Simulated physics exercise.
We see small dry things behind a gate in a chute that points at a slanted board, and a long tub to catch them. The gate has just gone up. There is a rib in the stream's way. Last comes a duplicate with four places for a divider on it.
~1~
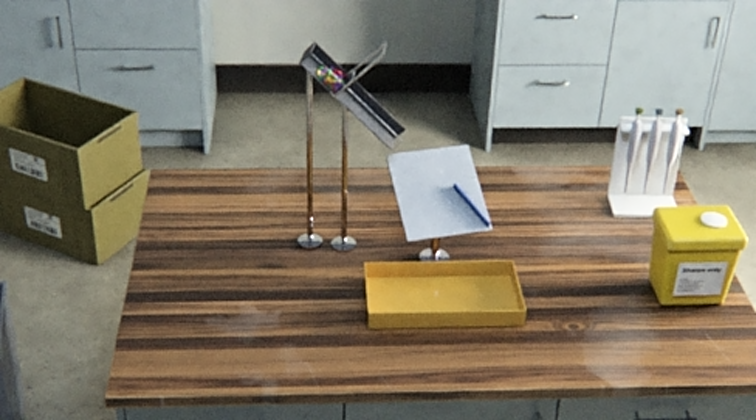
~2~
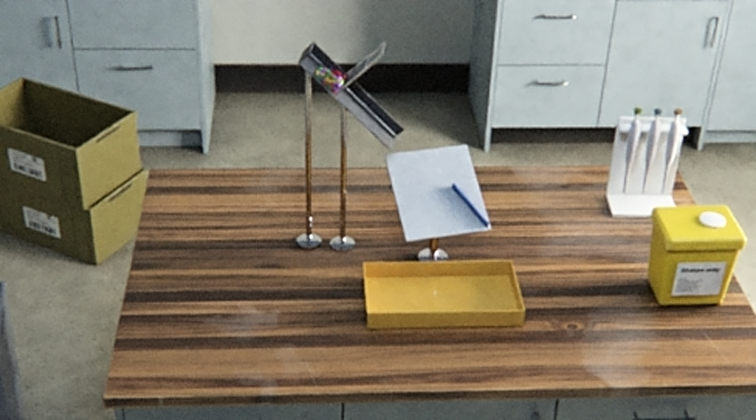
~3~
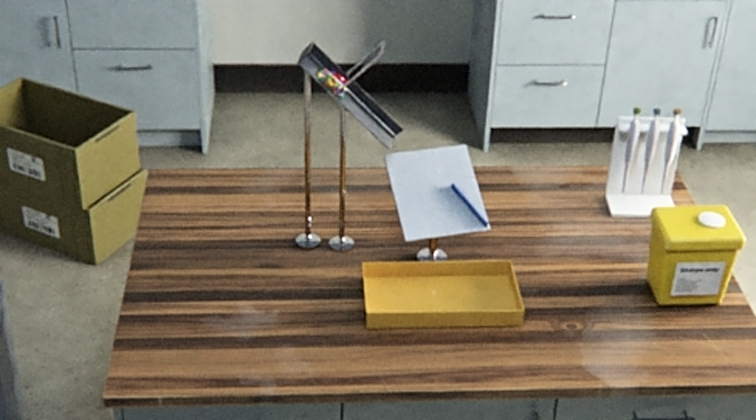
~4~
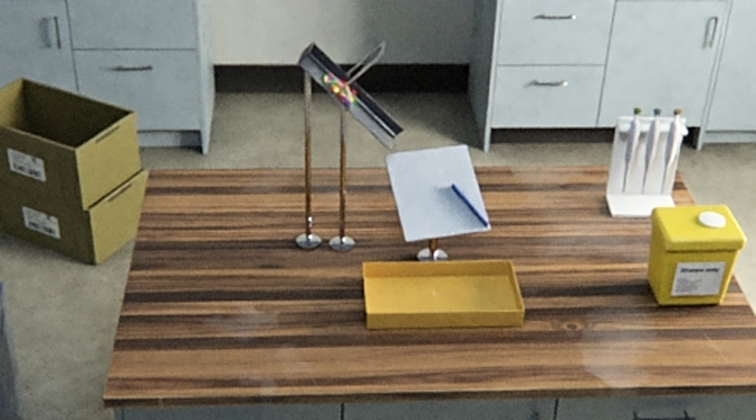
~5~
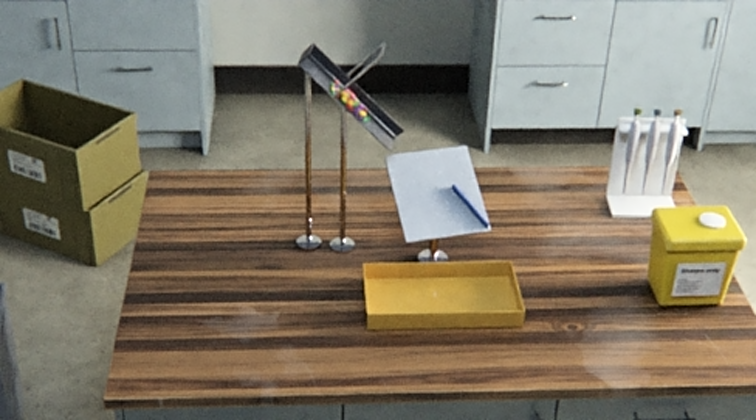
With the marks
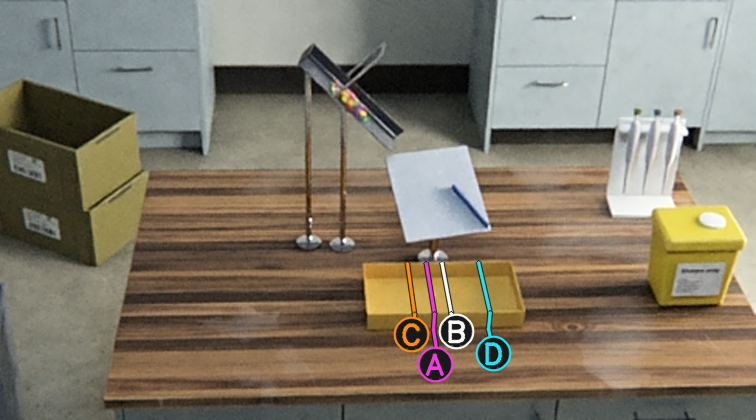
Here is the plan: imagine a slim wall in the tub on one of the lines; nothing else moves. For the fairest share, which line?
Line D.
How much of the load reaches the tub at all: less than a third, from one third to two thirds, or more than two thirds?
More than two thirds.
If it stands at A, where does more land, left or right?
More lands on the right.
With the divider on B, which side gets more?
Right.
On the marked copy, line A crosses the front rim at (434, 313); line B crosses the front rim at (451, 312); line C crosses the front rim at (414, 313); line D crosses the front rim at (490, 312).
With A, of what is caught, a stray few on the left of the divider, nearly all on the right.
With B, of what is caught, a stray few on the left of the divider, nearly all on the right.
With C, of what is caught, none on the left of the divider, all on the right.
With D, of what is caught, about two thirds on the left of the divider, about a third on the right.
